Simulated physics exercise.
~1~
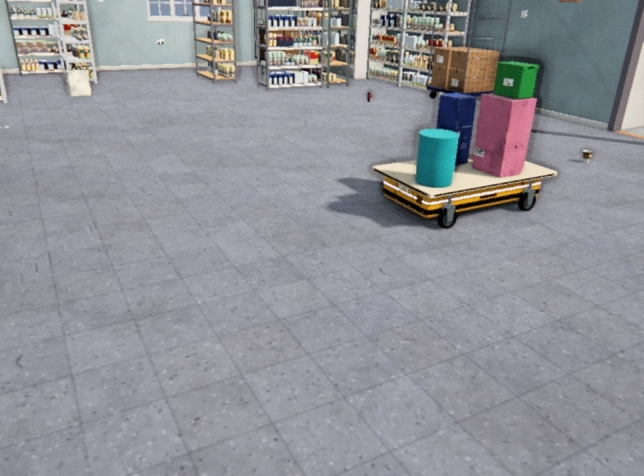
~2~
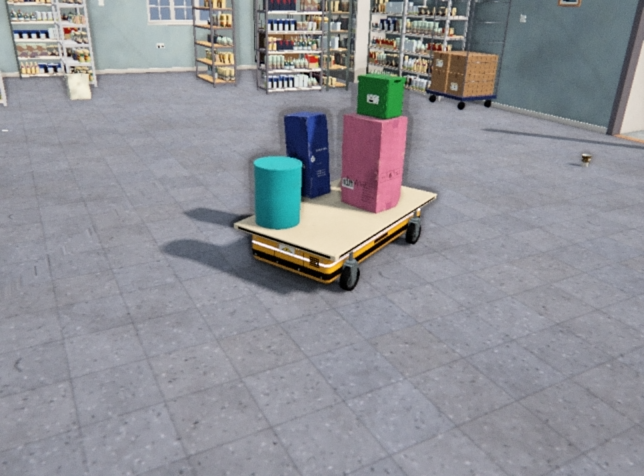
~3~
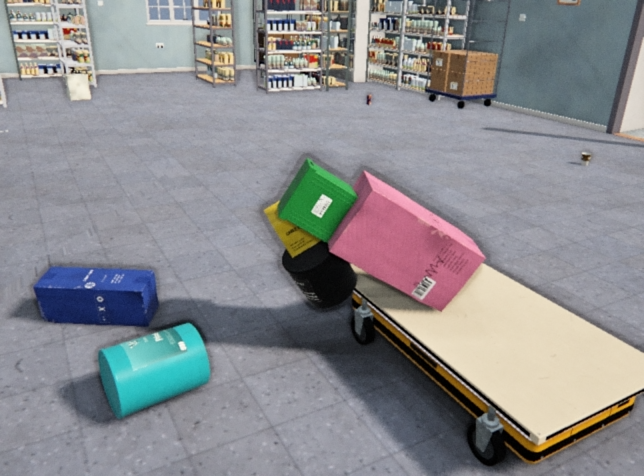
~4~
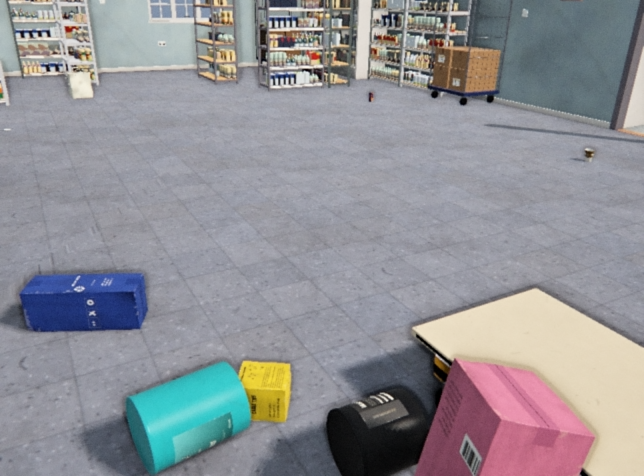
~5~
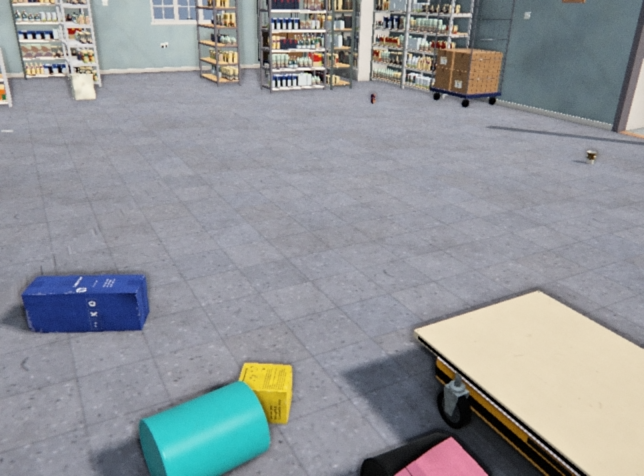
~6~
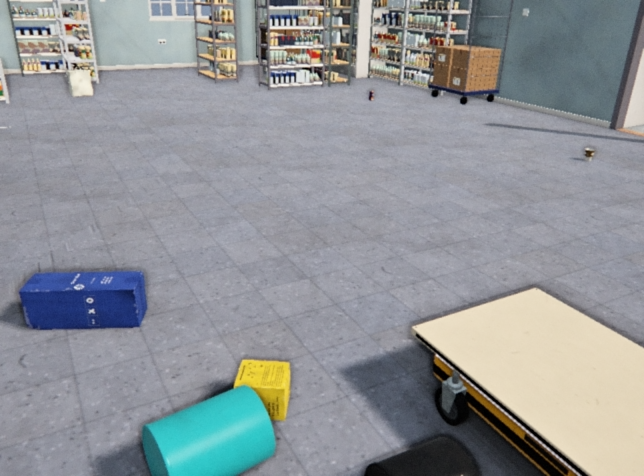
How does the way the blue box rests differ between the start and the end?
At the start the blue box stands upright on the cart, and at the end it lies on its side on the floor.
